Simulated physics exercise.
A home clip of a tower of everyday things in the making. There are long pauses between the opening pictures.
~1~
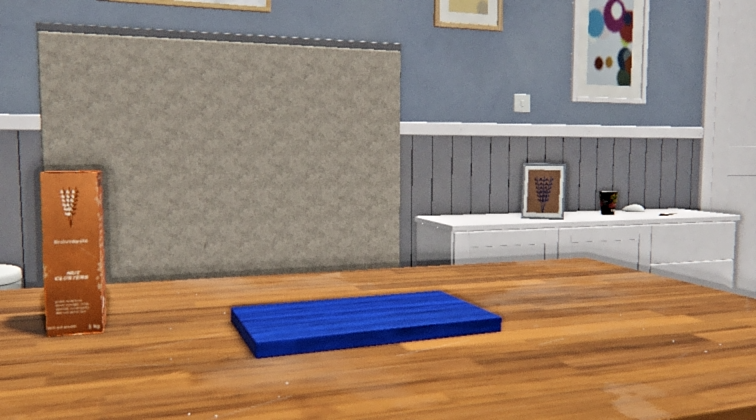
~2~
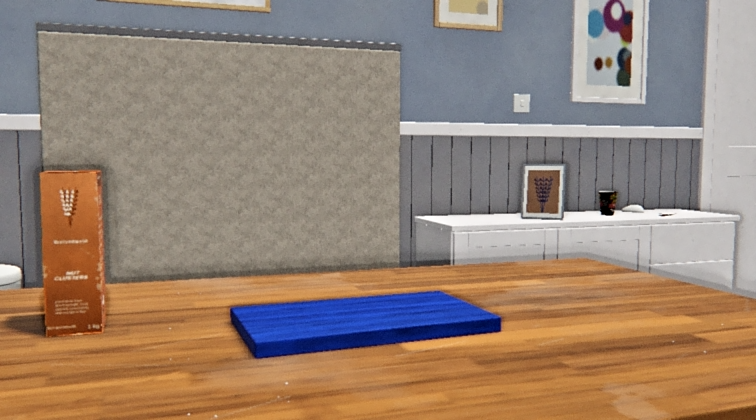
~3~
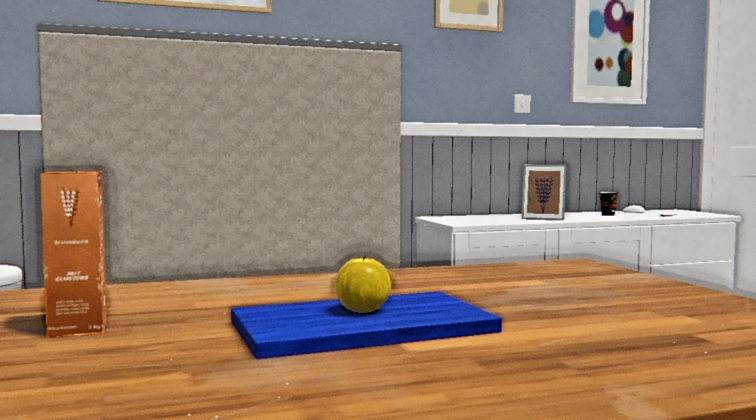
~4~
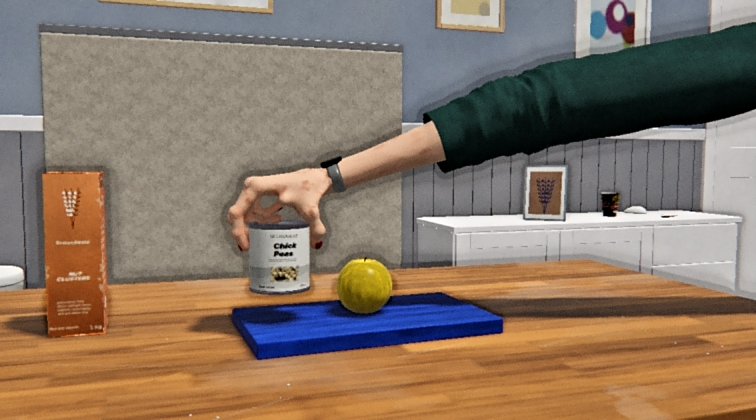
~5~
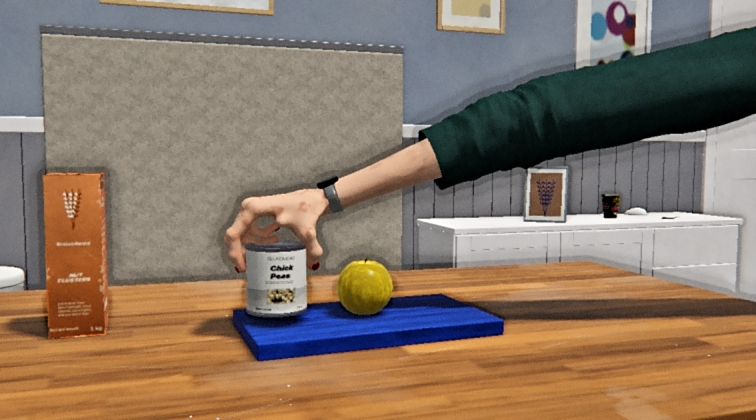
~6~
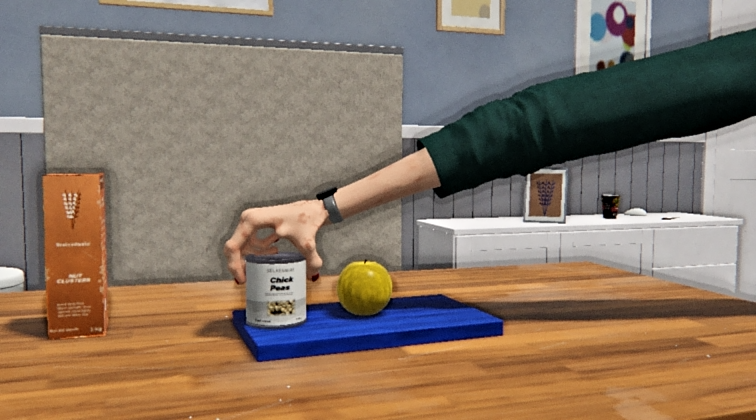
A yellow apple appears on a blue board lying on a wooden table, seen from a still camera facing a grey-blue panelled room. An orange carton stands at the left, a beige panel rises behind, and a white cabinet with a small framed picture is at the right. A hand in a dark green sleeve then reaches from the right, lowers a white chickpea tin onto the board left of the apple, and keeps holding it.
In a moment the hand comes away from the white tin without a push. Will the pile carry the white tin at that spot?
It holds.
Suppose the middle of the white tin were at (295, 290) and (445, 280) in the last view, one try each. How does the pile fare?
First, it stays up; second, it stays up.
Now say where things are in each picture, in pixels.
In the first frame, the last thing is not in view yet; blue board (362, 319).
In the second frame, the last thing is not in view yet; orange carton (74, 251).
In the third frame, the last thing is not in view yet; yellow apple (363, 285).
In the fourth frame, still above its spot; white tin (279, 256); blue board (364, 321).
In the fifth frame, still above its spot; white tin (276, 278); orange carton (77, 253).
In the sixth frame, set down, still held; white tin (276, 289); yellow apple (364, 288).
Then, 0.20 s after the last picture, nothing has stirred.
Then, 0.60 s after the last picture, white tin resting near (276, 289).
At rest, all 4 in place. Seen from the same camera at the end, white tin near (276, 289). The pile keeps its balance.
